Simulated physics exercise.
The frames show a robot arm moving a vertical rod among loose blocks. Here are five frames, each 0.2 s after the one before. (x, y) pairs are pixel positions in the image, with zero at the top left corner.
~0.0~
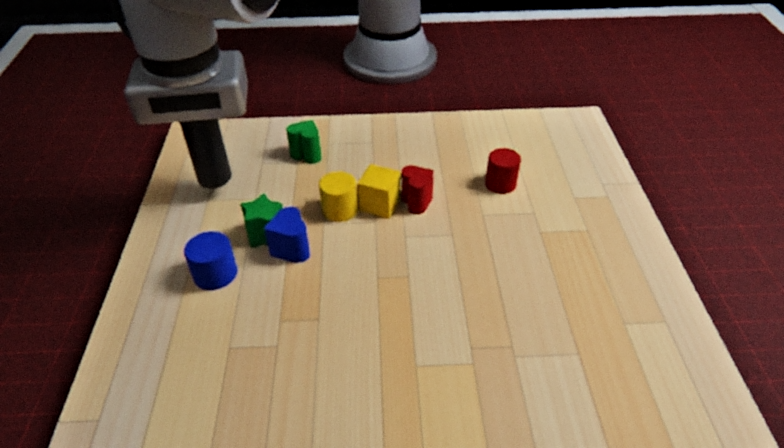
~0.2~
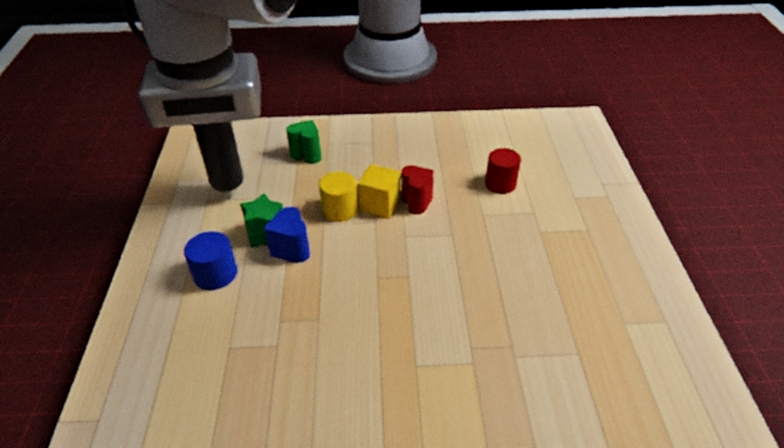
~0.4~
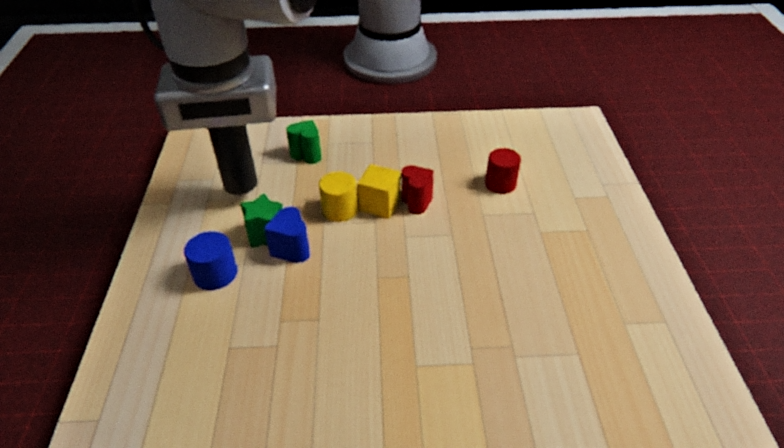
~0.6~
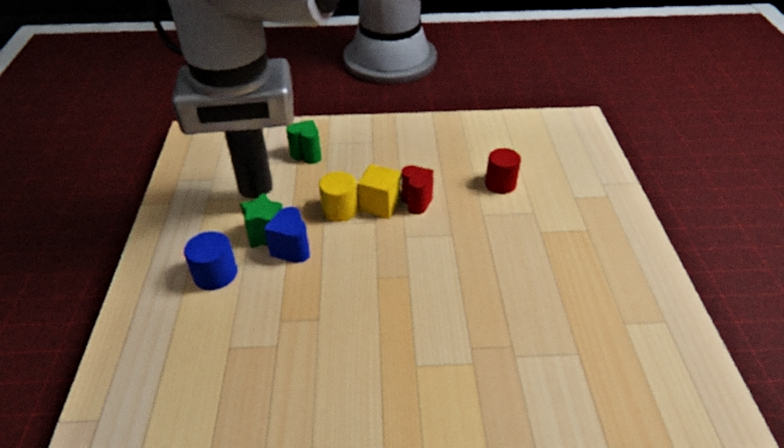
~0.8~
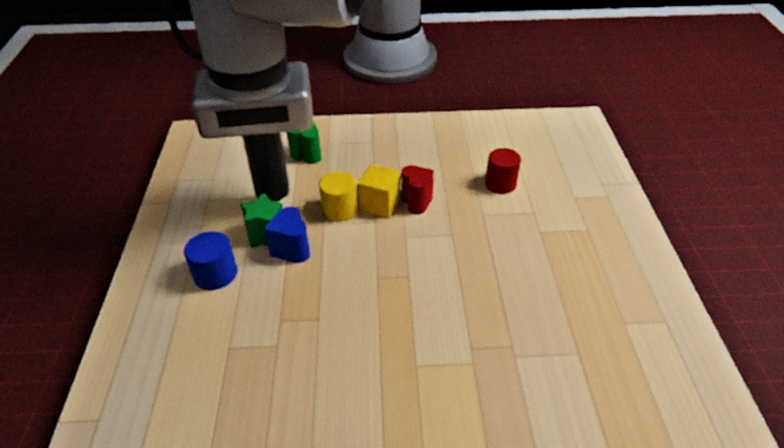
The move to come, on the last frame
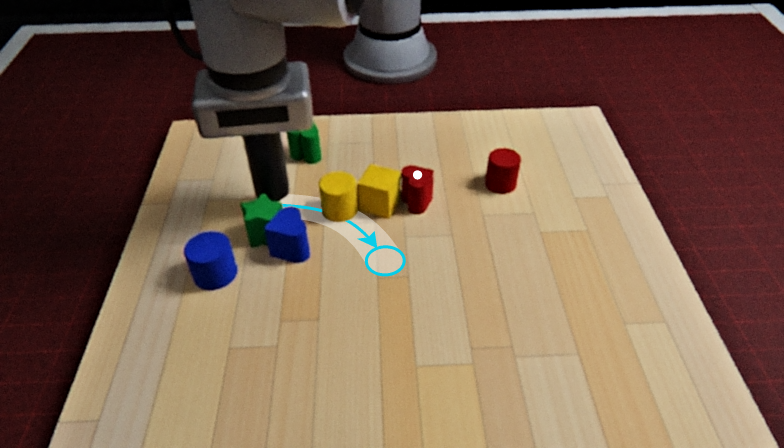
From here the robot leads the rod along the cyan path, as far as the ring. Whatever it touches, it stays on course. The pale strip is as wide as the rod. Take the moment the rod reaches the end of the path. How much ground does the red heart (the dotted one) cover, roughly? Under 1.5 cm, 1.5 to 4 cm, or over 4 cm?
Between 1.5 and 4 cm.
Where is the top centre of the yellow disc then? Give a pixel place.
My prediction: (410, 207).
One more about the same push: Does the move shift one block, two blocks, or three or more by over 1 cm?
There will be three or more blocks that move more than 1 cm.
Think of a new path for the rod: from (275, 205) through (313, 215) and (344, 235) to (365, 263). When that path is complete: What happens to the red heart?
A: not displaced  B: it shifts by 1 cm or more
The one that fits is B, it shifts by 1 cm or more.
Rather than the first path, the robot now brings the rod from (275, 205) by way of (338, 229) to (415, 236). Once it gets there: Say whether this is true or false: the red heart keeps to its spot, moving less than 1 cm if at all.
It is false.
The drawn path runs from (275, 205) by way of (321, 211) and (360, 229) to (385, 261); the dot is on the red heart.
The first path, step by step. One third of the way, rod at (320, 198); yellow disc at (354, 188); yellow square piece at (389, 178), turned 30° anticlockwise.
Two thirds of the way, rod at (359, 217); yellow disc at (396, 202); yellow square piece at (415, 181), turned 75° anticlockwise; red heart at (434, 166), turned 30° anticlockwise.
At the end, rod at (385, 248); green star-shaped block not moved; yellow disc at (410, 207); yellow square piece at (417, 181), turned 80° anticlockwise; red heart at (434, 166), turned 35° anticlockwise.
